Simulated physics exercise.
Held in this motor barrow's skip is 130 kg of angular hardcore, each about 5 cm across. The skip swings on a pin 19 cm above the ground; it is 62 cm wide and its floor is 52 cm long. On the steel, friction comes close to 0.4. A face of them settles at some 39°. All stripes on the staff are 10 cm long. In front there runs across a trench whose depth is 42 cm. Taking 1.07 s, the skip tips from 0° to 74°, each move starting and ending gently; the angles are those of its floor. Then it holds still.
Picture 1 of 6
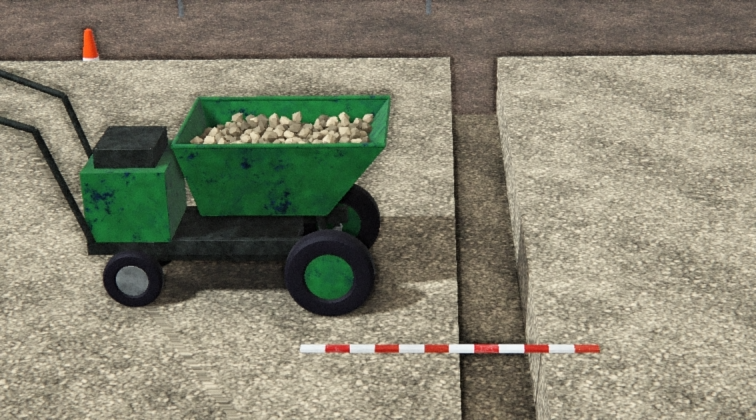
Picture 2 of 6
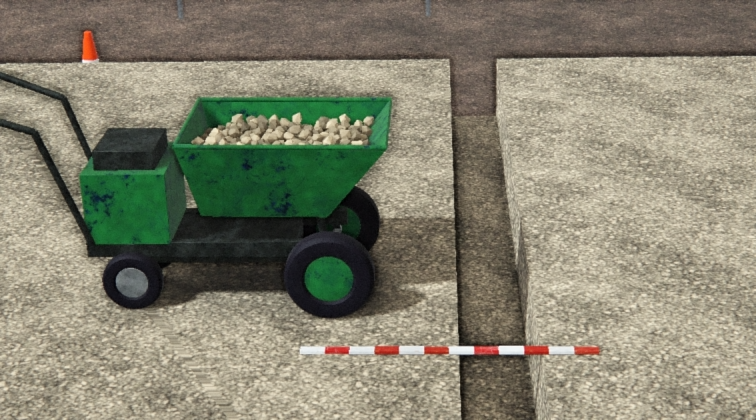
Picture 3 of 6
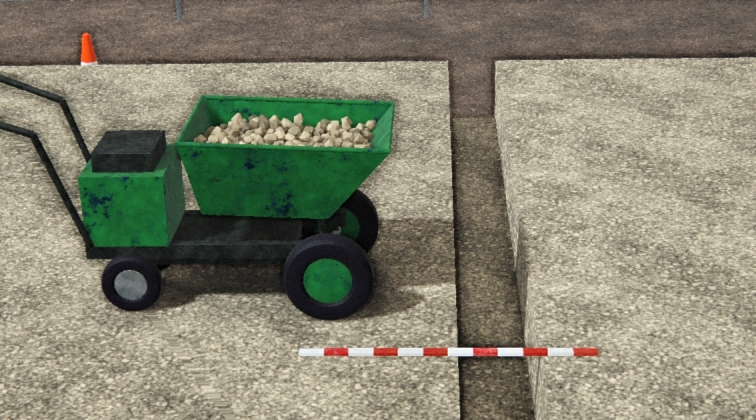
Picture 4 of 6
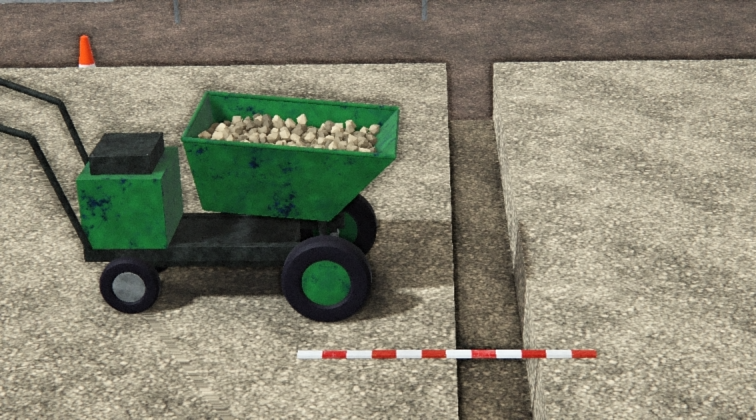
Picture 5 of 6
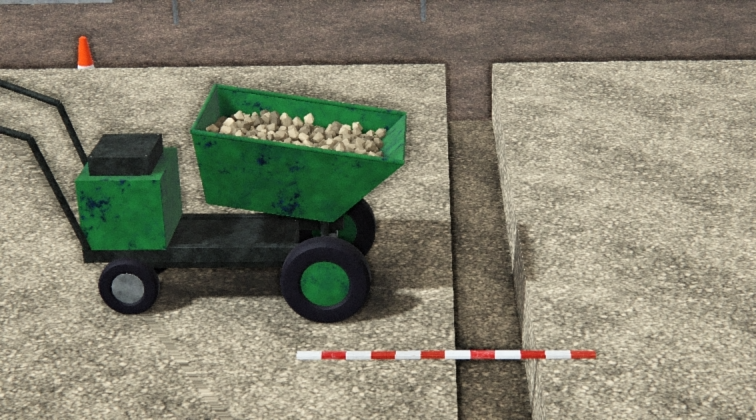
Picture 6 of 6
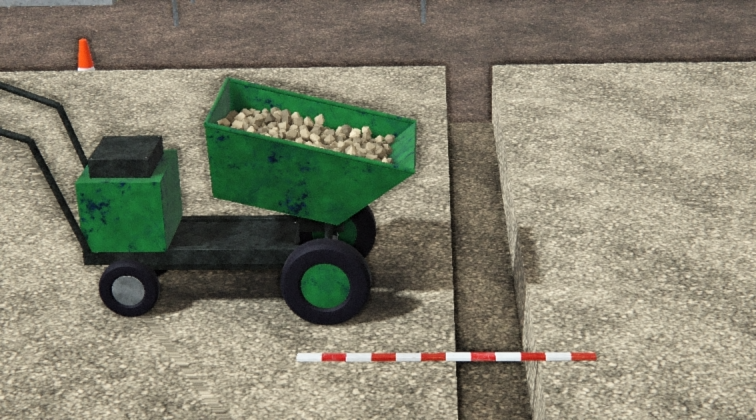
To begin with, a green motor barrow stands left of a trench, its skip level and loaded with pale stones, with a red-and-white staff lying across the trench. The skip then slowly tilts, its left end rising and its lip edging rightward, while the stones stay inside it.
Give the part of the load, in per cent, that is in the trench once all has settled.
Close to 87 in a hundred.
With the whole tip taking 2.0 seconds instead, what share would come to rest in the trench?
Something close to 95 per cent.
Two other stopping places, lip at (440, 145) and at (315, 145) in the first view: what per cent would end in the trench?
It comes to about 5 and 50 in a hundred.
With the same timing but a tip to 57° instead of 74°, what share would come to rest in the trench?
Roughly 20 per cent would end in the trench.
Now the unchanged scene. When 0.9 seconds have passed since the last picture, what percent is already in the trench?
Some 25 per cent of the load by that point.
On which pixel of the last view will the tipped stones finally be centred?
About (501, 352).
Then, 0.5 s after the last picture the floor is at 62°, 100 % in the skip; the foremost stones are at (475, 250).
Then, 0.9 s after the last picture the floor is at 74°, 73 % in the skip, 24 % in the trench, 3 % past the trench; the foremost stones are at (557, 291).
Then, 1.2 s after the last picture the floor is at 74°, 37 % in the skip, 50 % in the trench, 13 % past the trench; the foremost stones are at (634, 284).
Then, 3.2 s after the last picture the floor is at 74°, 0 % in the skip, 87 % in the trench, 13 % past the trench; the foremost stones are at (659, 286).
